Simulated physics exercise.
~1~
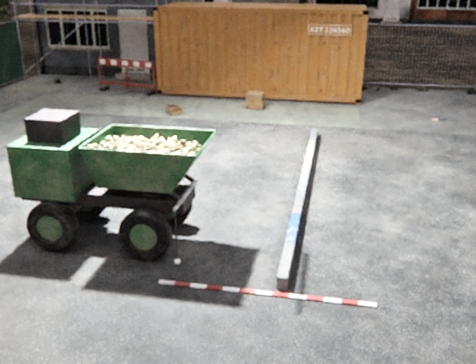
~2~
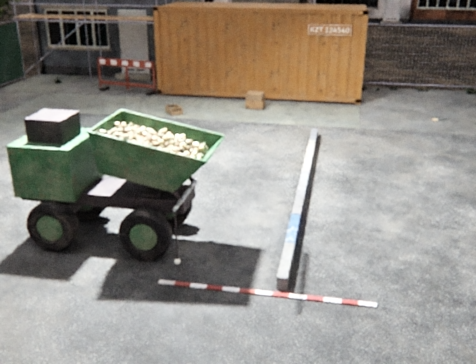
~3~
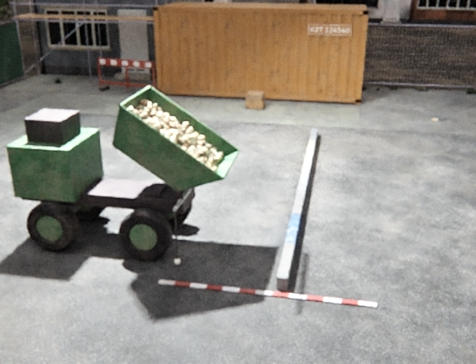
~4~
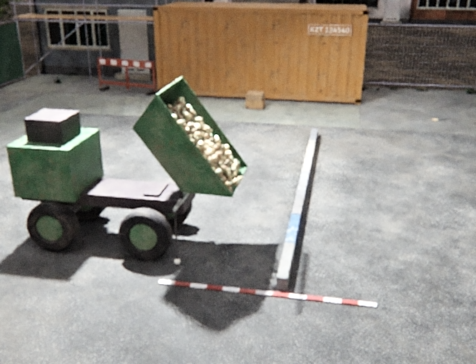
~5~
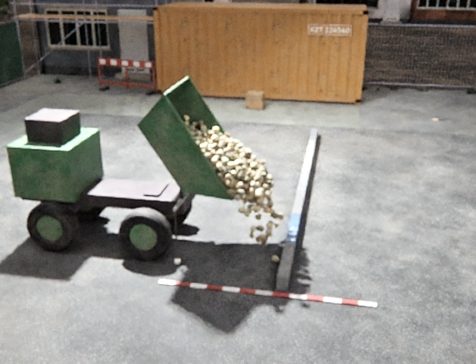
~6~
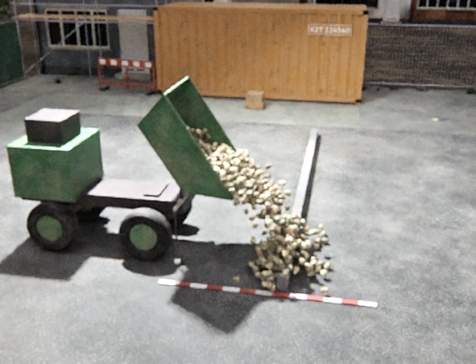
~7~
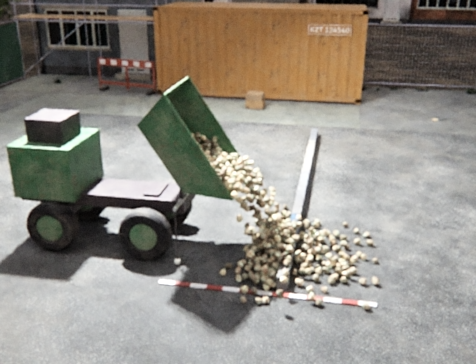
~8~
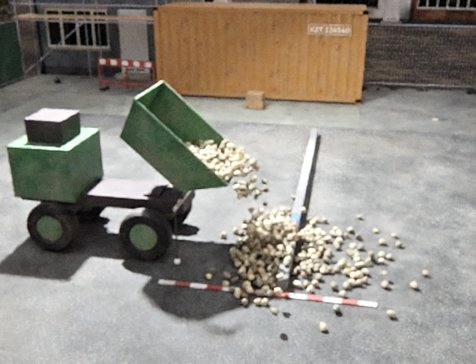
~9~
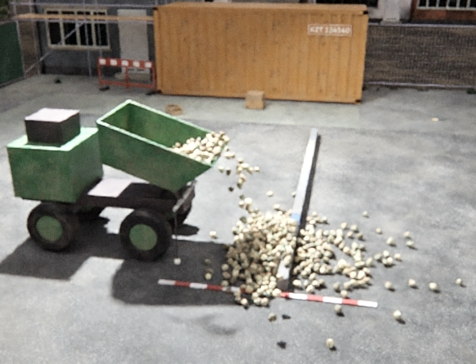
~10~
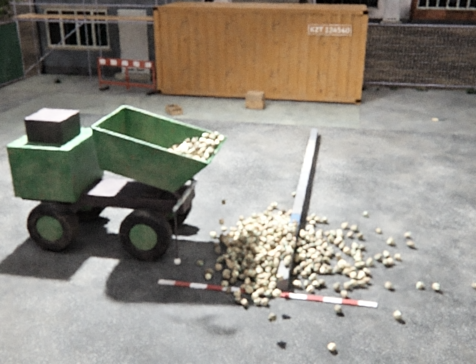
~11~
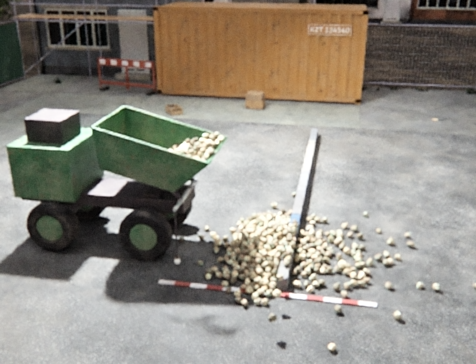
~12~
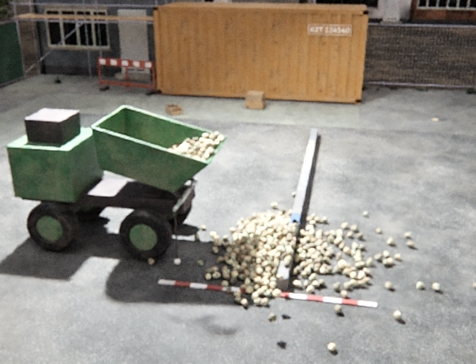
In a grey paved yard seen from slightly above, a green dumper with black wheels stands at the left, its open skip heaped with pale stones. An orange-brown container stands behind, while a long kerb and a red-and-white striped staff lie on the ground to the right. The skip tips steeply to the right, and the stones slide to its lip, then pour down around the near end of the kerb. As the skip swings partway back, the last falling stones join the heap. It stops still tilted, holding some stones, with a pile against the kerb and others scattered beyond it.
